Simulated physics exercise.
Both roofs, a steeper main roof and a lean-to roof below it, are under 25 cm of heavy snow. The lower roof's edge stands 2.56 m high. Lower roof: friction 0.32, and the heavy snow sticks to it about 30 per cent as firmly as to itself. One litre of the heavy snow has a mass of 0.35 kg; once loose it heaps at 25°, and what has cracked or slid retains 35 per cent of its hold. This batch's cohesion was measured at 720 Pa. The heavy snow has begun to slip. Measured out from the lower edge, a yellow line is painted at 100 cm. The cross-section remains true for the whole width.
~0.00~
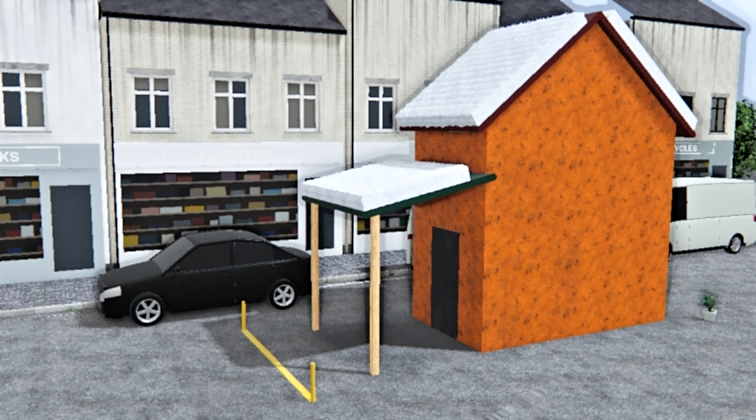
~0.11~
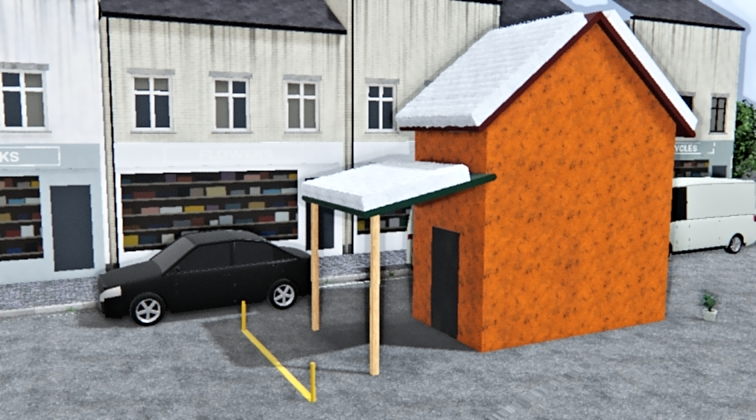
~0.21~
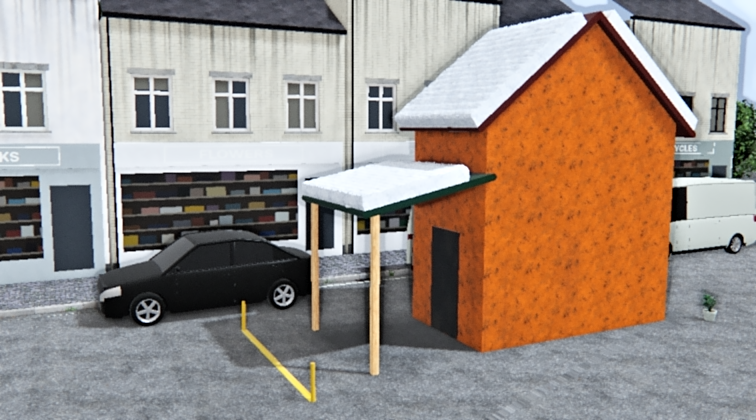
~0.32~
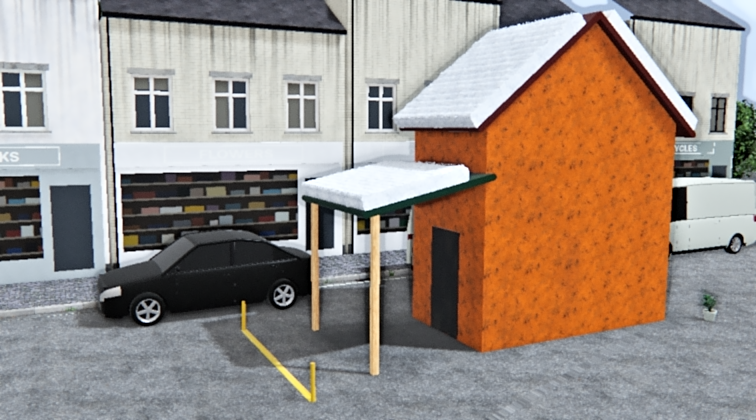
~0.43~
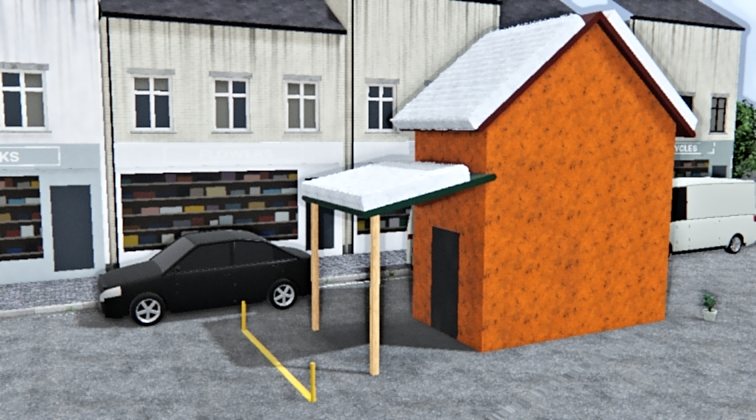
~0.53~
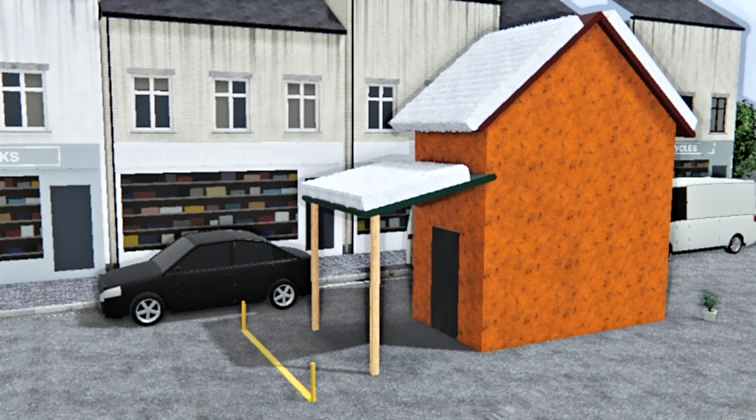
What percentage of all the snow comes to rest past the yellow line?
About 0 %.
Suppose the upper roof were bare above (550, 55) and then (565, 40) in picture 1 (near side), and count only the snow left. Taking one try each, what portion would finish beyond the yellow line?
About 0 per cent the first time and about 0 per cent the second.
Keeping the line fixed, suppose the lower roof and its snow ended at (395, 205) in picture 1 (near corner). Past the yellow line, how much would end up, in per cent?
That would be roughly 4 percent.
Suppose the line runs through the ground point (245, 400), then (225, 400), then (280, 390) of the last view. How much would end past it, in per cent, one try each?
First try 0 per cent, second 0 per cent, third 0 per cent.
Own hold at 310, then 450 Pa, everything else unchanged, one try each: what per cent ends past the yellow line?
First try roughly 25 per cent, second try roughly 5 per cent.
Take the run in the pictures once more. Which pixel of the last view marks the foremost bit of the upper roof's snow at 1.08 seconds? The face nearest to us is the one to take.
Around pixel (446, 168).
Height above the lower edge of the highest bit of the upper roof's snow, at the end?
Looks like around 1.0 m above that edge.
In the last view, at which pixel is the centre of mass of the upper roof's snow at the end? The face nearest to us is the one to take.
Position: About (444, 163).
After 1.08 s, none is below the lower edge and 0 % is past the line.
After 1.72 s, none is below the lower edge and 0 % is past the line.
After 2.36 s, none is below the lower edge and 0 % is past the line.
After 3.00 s, none is below the lower edge and 0 % is past the line.
After 4.40 s, at the end, none is below the lower edge and 0 % is past the line.
